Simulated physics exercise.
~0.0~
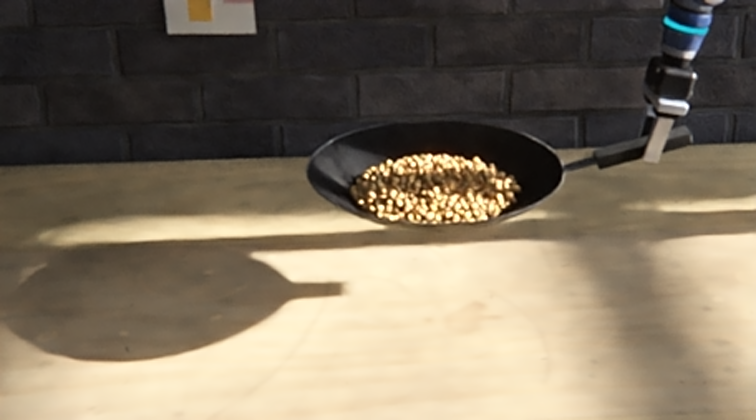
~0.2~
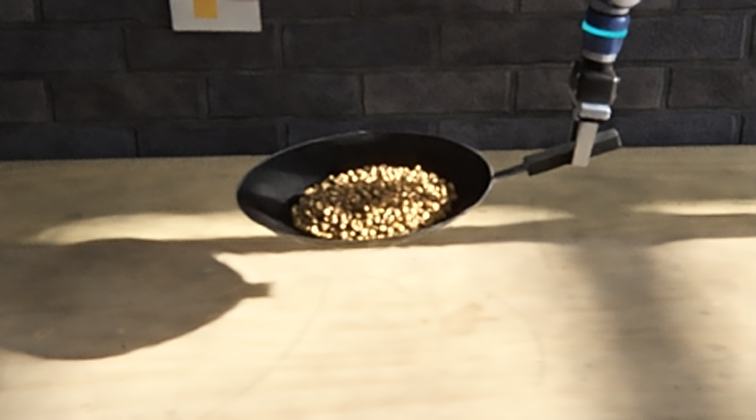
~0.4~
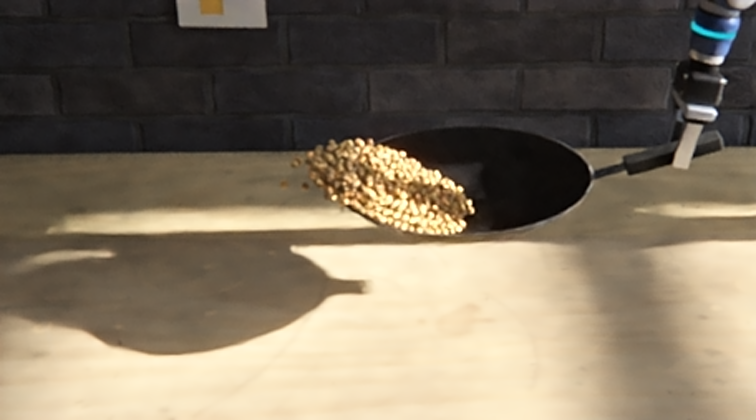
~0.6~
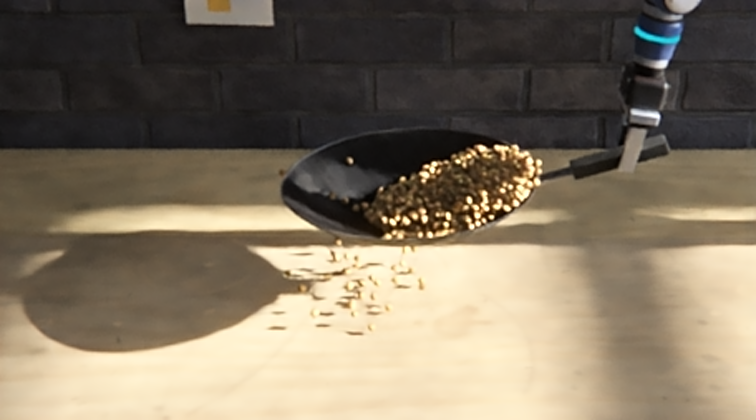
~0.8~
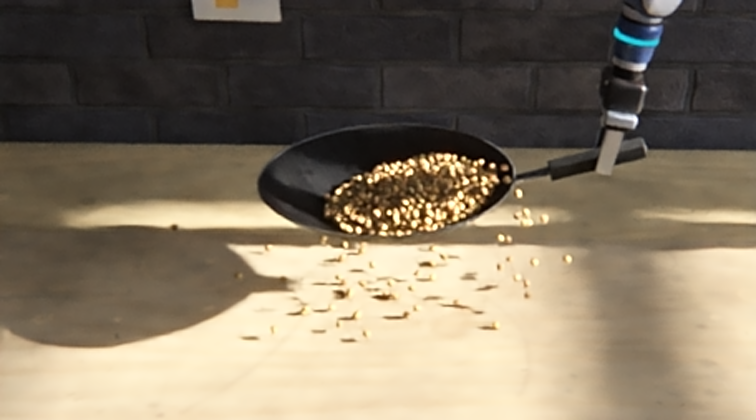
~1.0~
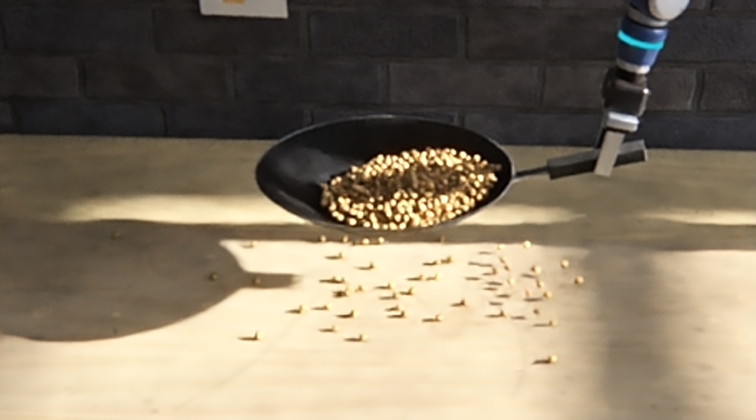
A pale wooden table stands before a dark brick wall with a paper pinned to it, seen from the side and slightly above. A robotic arm with a glowing blue ring holds a black wok heaped with golden chickpeas above the table, its shadow falling to the left. The arm moves the wok left, then swings it right, and the chickpeas surge up over the left rim. The wok moves back left as the load slides toward the handle and some pieces spill. At the end, most chickpeas lie in the wok, with a few dozen scattered across the table.
